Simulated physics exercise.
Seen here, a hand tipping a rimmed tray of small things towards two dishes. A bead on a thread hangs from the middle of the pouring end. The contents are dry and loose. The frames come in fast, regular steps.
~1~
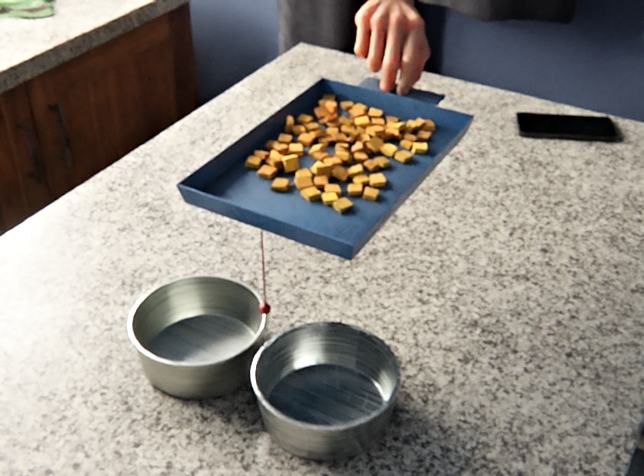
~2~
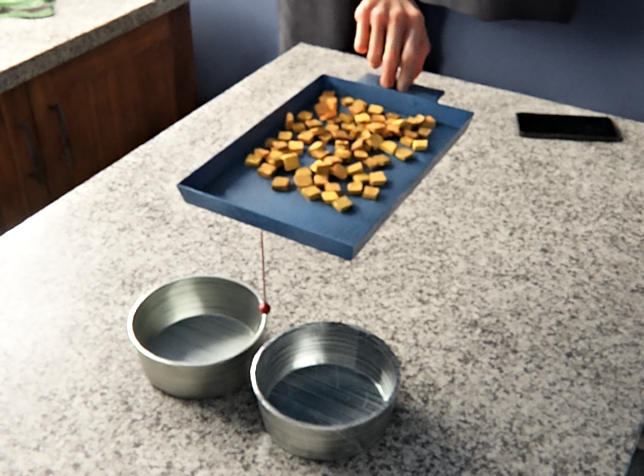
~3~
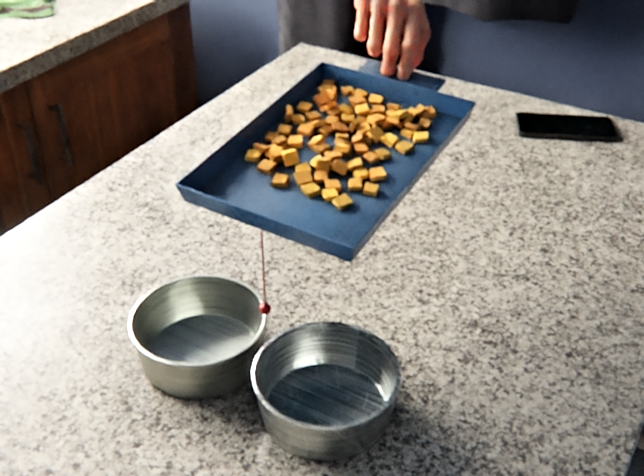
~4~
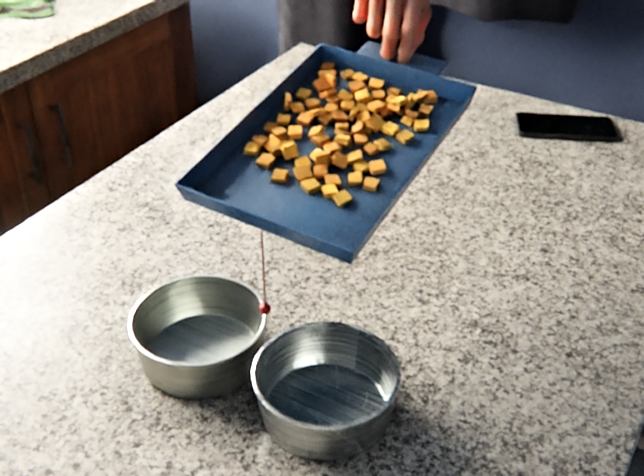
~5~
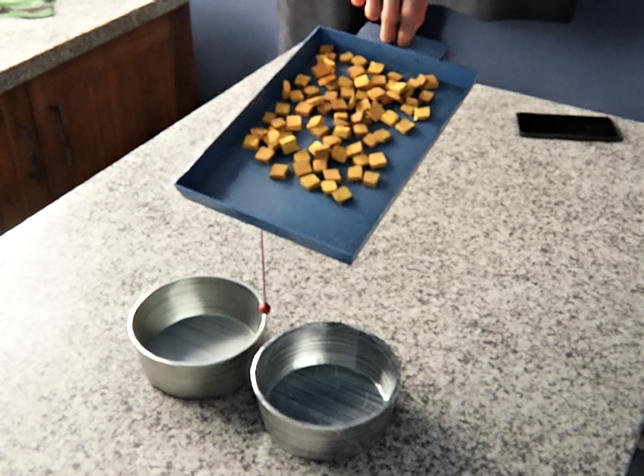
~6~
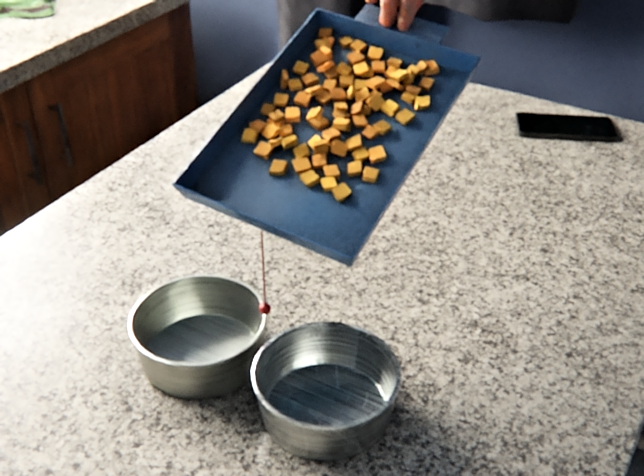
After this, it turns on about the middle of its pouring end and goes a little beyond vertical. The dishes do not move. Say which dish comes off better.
It favours the right-hand dish.
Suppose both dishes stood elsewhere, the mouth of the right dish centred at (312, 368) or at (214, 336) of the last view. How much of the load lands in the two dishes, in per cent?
In turn 90 and 30 in a hundred.
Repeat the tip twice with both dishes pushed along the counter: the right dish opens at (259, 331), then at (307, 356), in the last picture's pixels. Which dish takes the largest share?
First right, then the right one.
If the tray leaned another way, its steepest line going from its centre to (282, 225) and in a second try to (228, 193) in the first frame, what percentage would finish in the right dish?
Roughly 50 per cent, and 0 per cent.
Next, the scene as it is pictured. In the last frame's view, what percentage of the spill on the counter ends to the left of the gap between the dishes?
Near 90 %.
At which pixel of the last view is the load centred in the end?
Near (301, 409).
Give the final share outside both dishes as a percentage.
Some 20 per cent.
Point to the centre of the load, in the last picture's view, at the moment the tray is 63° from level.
Near (297, 219).
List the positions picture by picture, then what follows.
Corners of the pouring end (183, 183) and (351, 240), level; middle of the load (342, 147), cereal squares; left dish (158, 374); right dish (289, 435); bead on its thread (265, 309), in the first frame.
Corners of the pouring end (183, 183) and (351, 241), level; middle of the load (342, 144), in the second frame.
Corners of the pouring end (182, 183) and (351, 243), tipped barely, lowest at the right corner; middle of the load (342, 137), in the third frame.
Corners of the pouring end (181, 182) and (350, 246), tipped a little, lowest at the right corner; middle of the load (342, 127), in the fourth frame.
Corners of the pouring end (180, 182) and (350, 249), tipped a little, lowest at the right corner; middle of the load (341, 117), in the fifth frame.
Corners of the pouring end (179, 182) and (349, 252), tipped clearly, lowest at the right corner; middle of the load (341, 107); left dish (158, 374); right dish (289, 435), in the sixth frame.
Just after the last frame, tray tipped steeply; almost all on the tray; just a few in the air.
A moment on, tray tipped past a quarter turn; roughly two thirds on the tray; roughly a quarter in the right dish; about a tenth outside both; just a few in the air.
Further on, tray tipped past a quarter turn; roughly two thirds in the right dish; about a tenth in the left dish; roughly a quarter outside both.
When it is over, tray tipped past a quarter turn; roughly two thirds in the right dish; about a tenth in the left dish; roughly a quarter outside both.
